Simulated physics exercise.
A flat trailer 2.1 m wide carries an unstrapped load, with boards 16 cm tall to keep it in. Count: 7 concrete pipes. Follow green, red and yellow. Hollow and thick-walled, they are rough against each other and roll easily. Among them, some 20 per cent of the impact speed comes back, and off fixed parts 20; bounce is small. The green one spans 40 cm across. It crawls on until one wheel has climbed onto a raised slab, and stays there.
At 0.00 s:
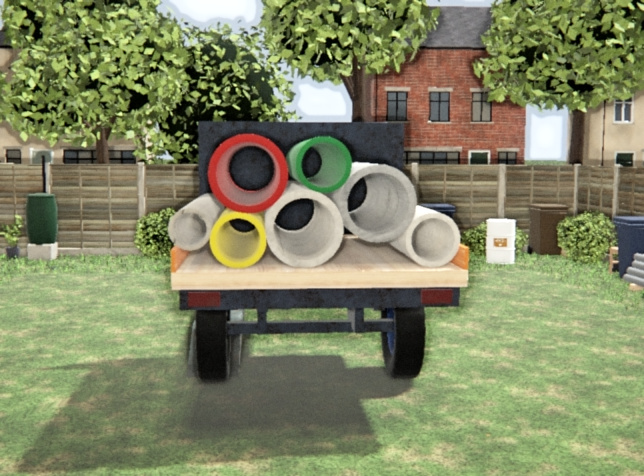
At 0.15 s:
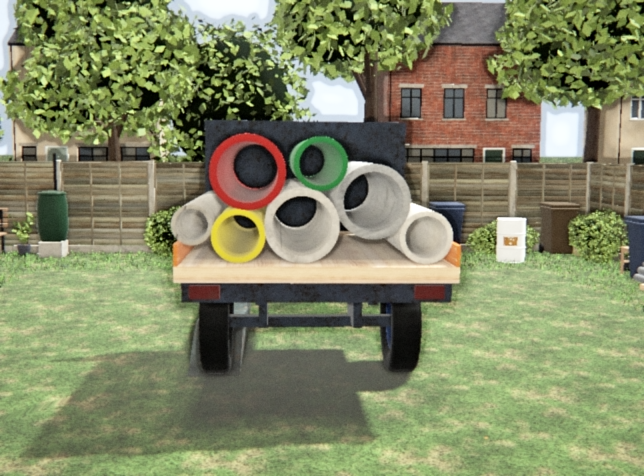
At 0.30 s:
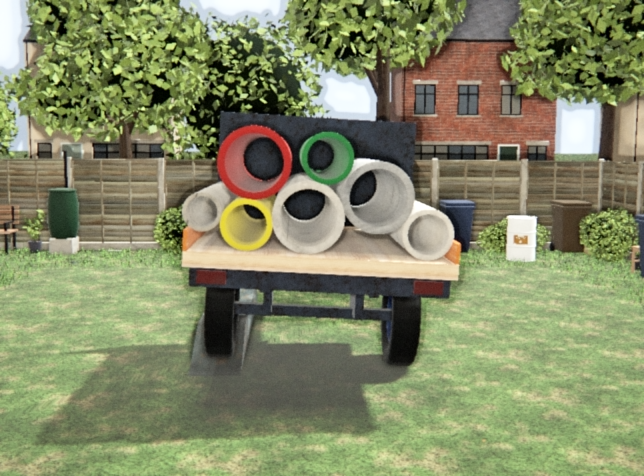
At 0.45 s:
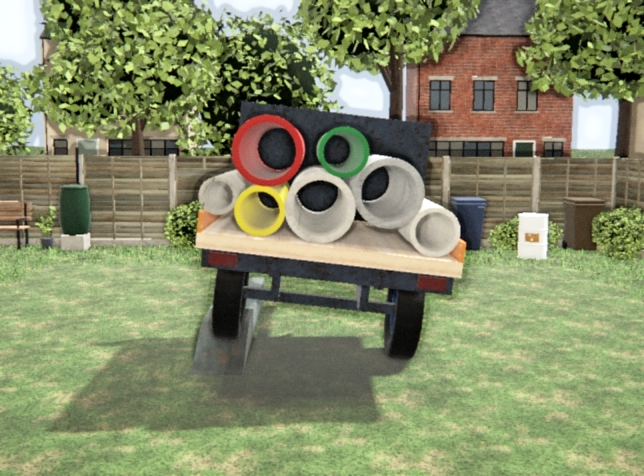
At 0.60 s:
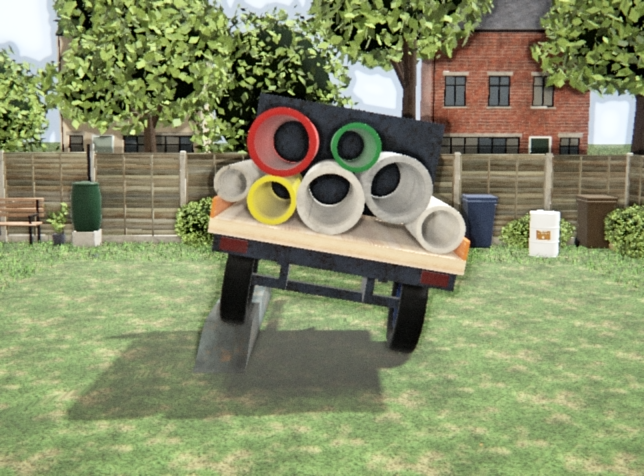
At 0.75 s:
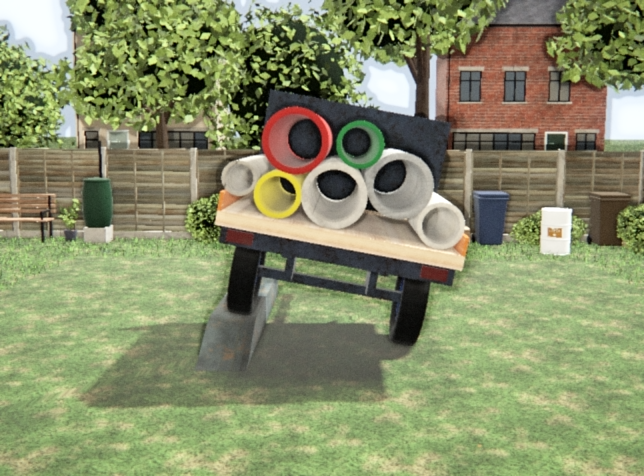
Concrete pipes, most of them grey but one red at upper left, one green beside it and one yellow below, lie stacked on a flatbed trailer seen from behind. It stands on a sunlit lawn before a wooden fence, bins, leafy trees and a red-brick house. The level deck tilts down to the right as its left wheel rises on a grey ramp, while the background shifts rightward.
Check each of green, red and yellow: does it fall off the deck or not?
Green: It does not; red: It does not; yellow: It does not.
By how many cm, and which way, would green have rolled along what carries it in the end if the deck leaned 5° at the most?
Some 0 cm rightwards.
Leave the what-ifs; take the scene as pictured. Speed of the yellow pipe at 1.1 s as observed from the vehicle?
Speed: Around 0.0 m/s.
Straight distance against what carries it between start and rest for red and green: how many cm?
Red 0, green 0.
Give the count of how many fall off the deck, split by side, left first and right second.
On the left 0, on the right 0.
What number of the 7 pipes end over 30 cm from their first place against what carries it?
The number is 0.
By 1.1 s, green is up on others, 100 cm from the right edge; red is up on others, 55 cm from the left edge, rolling left; yellow is on the deck, 45 cm from the left edge; 0 off so far.
By 1.5 s, as before, green, red, yellow; 0 off so far.
By 1.9 s, as before, green, red, yellow; 0 off so far.
Finally (2.4 s), green is up on others, 100 cm from the right edge; red is up on others, 55 cm from the left edge; yellow is on the deck, 45 cm from the left edge; 0 off so far.
